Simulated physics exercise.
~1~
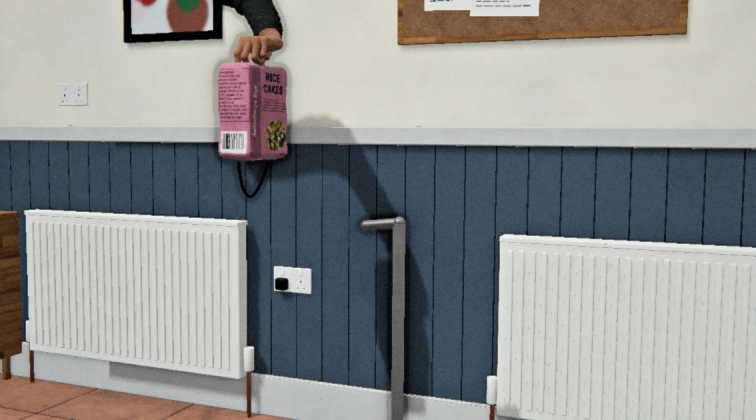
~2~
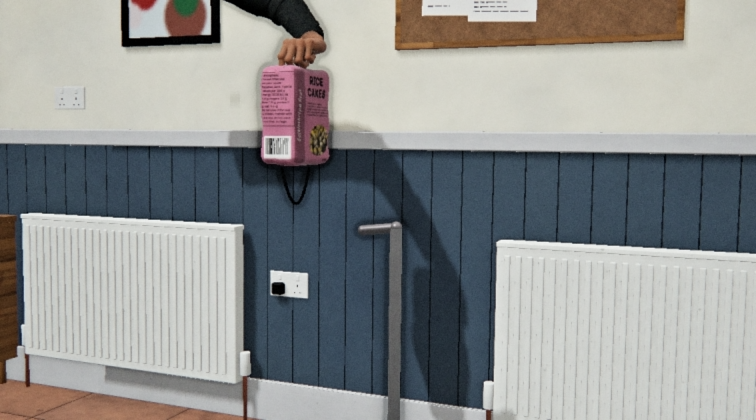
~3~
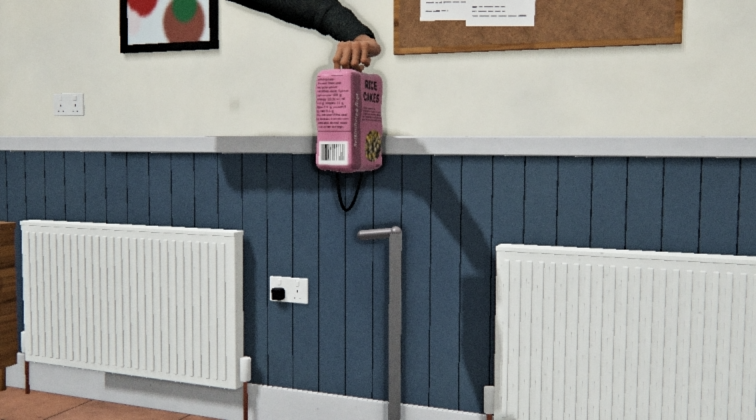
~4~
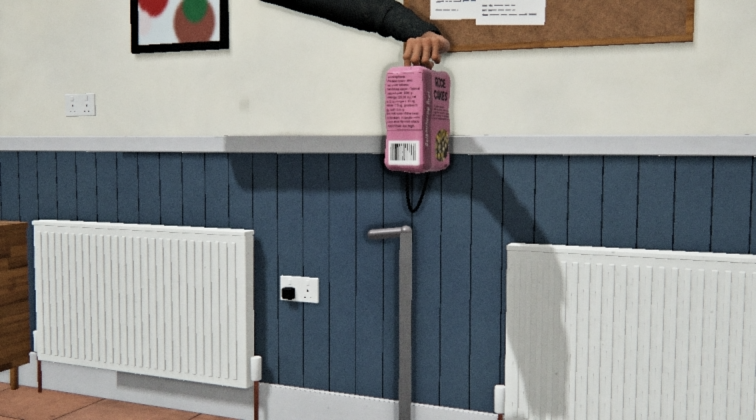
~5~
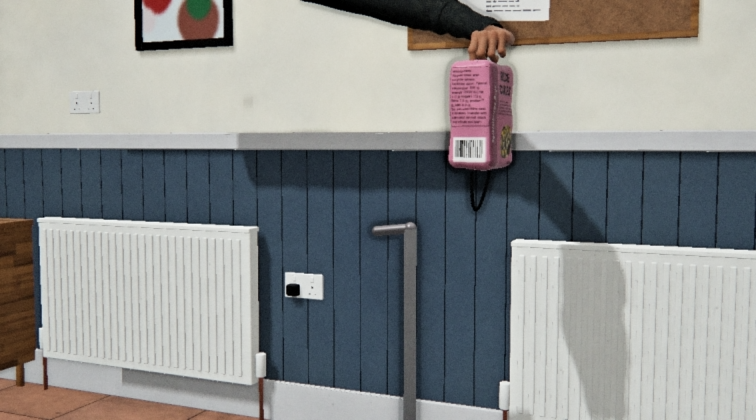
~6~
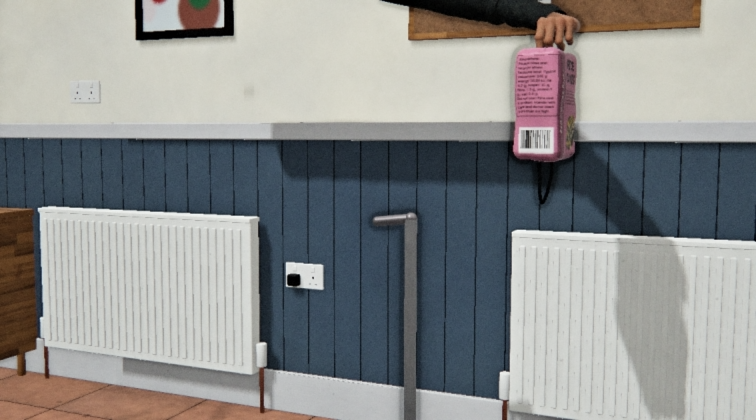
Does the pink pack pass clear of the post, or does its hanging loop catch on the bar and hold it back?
The pink pack passes clear of the post. Its loop does not catch on the bar, and the hand carries it on to the right.
